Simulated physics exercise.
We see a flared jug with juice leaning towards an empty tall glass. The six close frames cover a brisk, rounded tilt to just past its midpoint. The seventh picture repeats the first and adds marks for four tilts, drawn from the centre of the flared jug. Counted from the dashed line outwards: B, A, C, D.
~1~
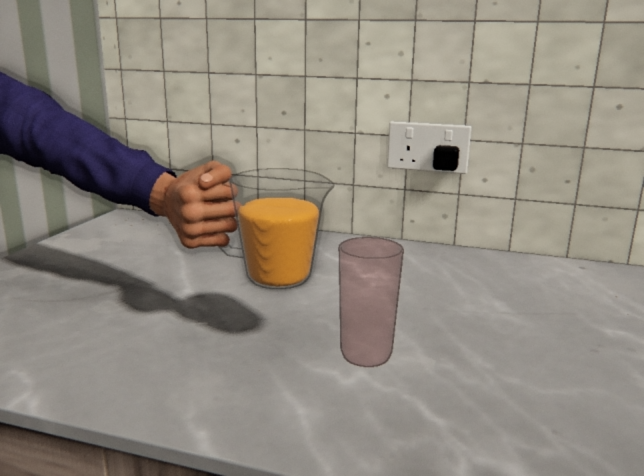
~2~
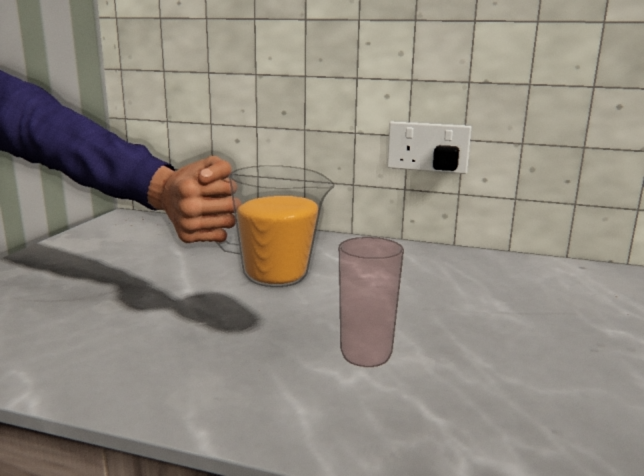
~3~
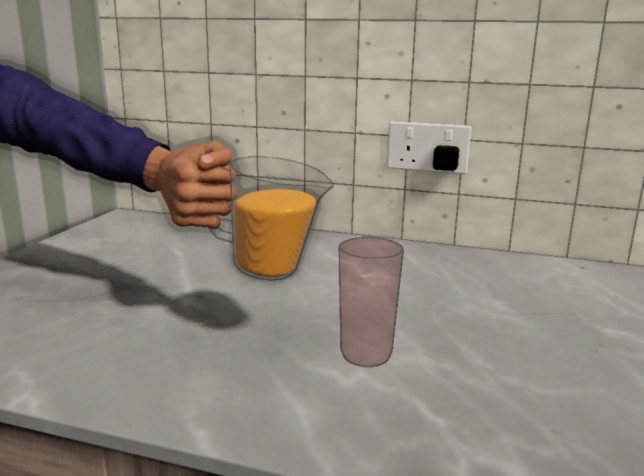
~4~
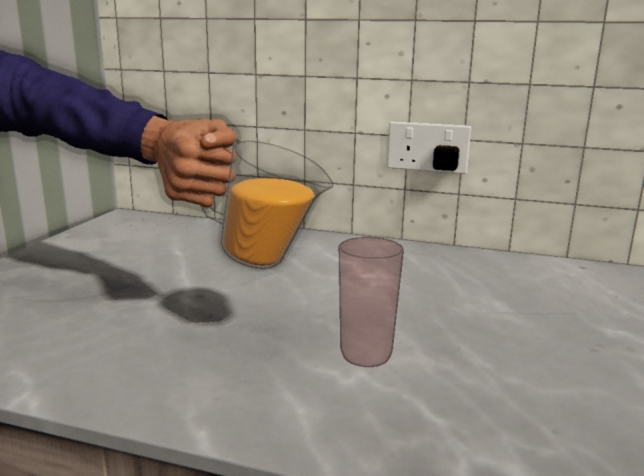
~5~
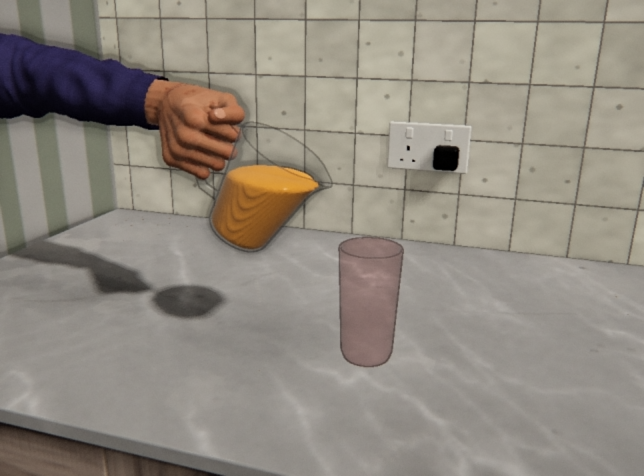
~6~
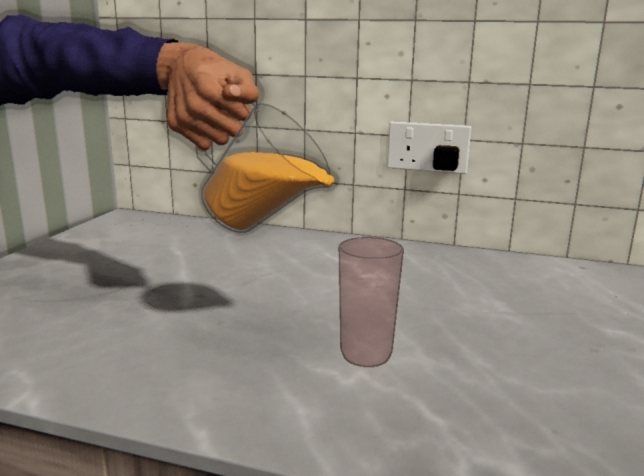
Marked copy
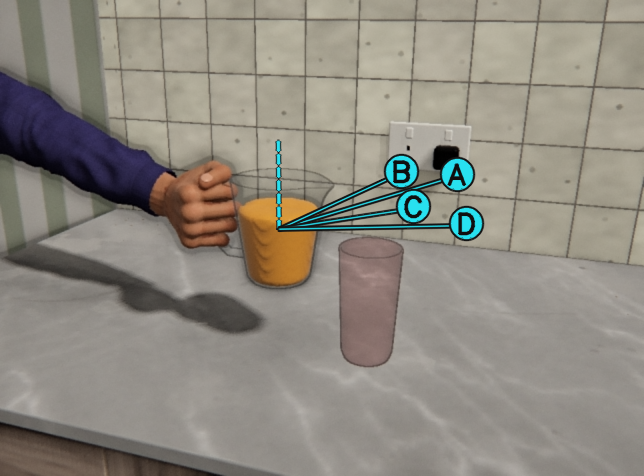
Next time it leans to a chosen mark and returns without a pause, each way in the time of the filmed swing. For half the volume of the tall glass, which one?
B.
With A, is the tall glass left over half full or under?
Over.
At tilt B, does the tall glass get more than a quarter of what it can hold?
Yes.
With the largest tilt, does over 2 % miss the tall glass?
Yes, it does.
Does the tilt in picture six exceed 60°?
No.
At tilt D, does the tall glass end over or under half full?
Over.
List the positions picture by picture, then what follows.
Upright, lip at (332, 186); rim of the tall glass round (371, 247); nothing has left yet, in the first picture.
Tipped about 2°, lip at (332, 186); nothing has left yet, in the second picture.
Tipped about 9°, lip at (331, 186); nothing has left yet, in the third picture.
Tipped about 19°, lip at (331, 186); nothing has left yet, in the fourth picture.
Tipped about 31°, lip at (330, 185); nothing has left yet, in the fifth picture.
Tipped about 44°, lip at (330, 185); nothing has left yet, in the sixth picture.
In cyan, A at (441, 180); B at (386, 179); C at (397, 210); D at (449, 225).
If A is chosen, the tall glass ends with about 69 % of what it can hold.
If B is chosen, the tall glass ends with about 49 % of what it can hold.
If C is chosen, the tall glass ends with about 77 % of what it can hold; 9 % of the juice is spilt.
If D is chosen, the tall glass ends with about 85 % of what it can hold; 16 % of the juice is spilt.
